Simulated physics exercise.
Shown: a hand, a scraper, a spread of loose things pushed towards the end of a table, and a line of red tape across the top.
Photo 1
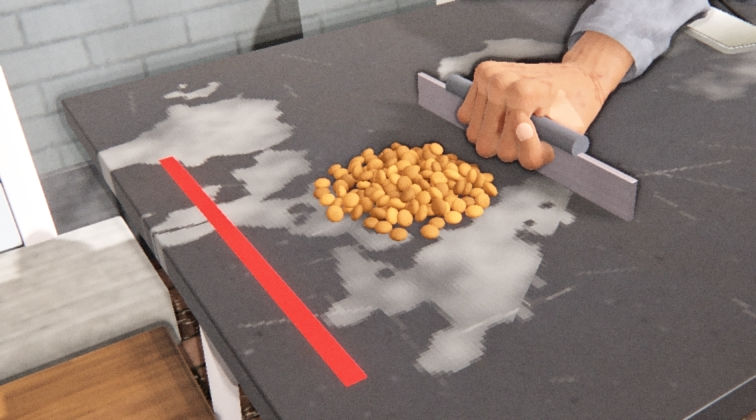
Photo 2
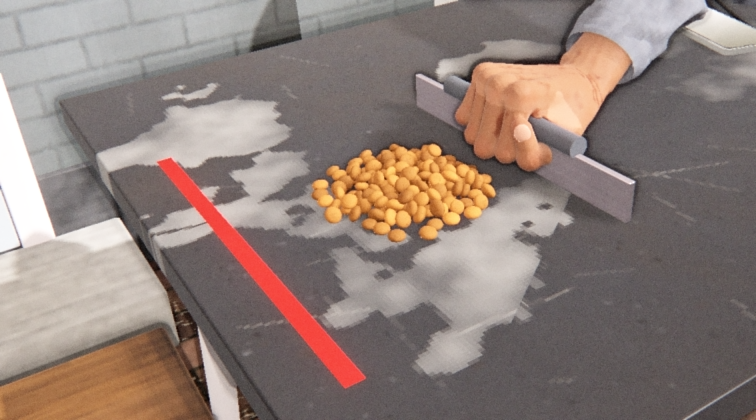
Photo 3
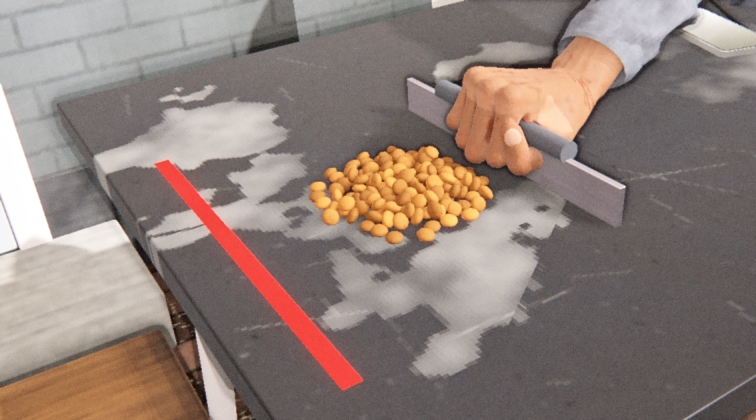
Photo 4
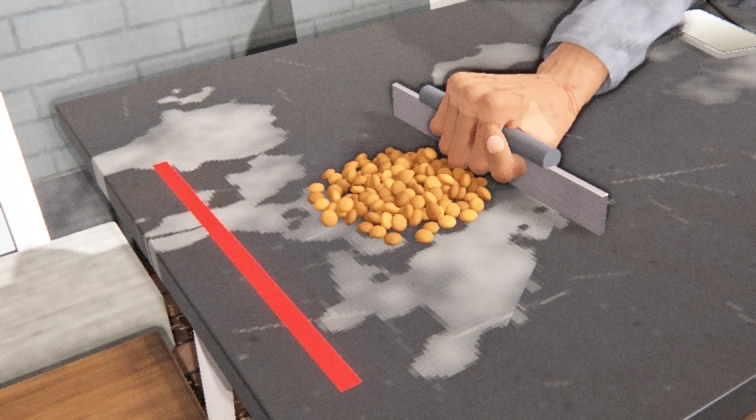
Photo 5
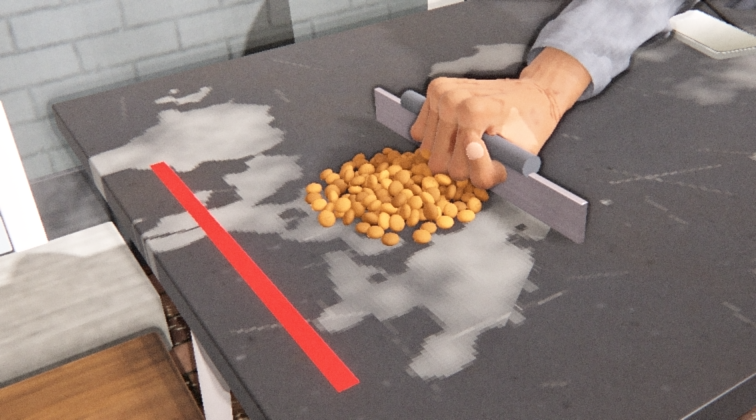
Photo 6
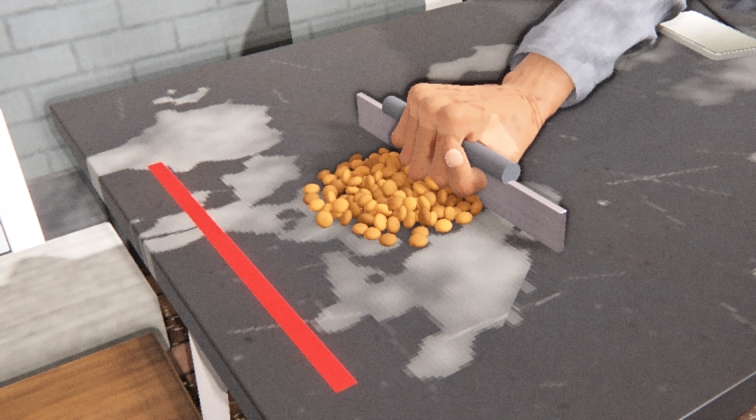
A hand slides a flat scraper leftward across a dark tabletop to a pile of small orange-brown pieces.
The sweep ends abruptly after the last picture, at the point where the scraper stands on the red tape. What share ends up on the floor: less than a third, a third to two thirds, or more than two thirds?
A third to two thirds.
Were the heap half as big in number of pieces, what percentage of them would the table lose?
It would be roughly 40 percent.
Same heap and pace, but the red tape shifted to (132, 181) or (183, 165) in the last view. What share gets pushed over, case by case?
Roughly 90 per cent, and 20 per cent.
Soon, scraper still moving, near (335, 180); heap all on the table, its front near (237, 255).
A while on, scraper stopped at the red tape; heap about a third over the edge.
Towards the end, scraper stopped at the red tape; heap about half over the edge.
Finally, scraper stopped at the red tape; heap about half over the edge.
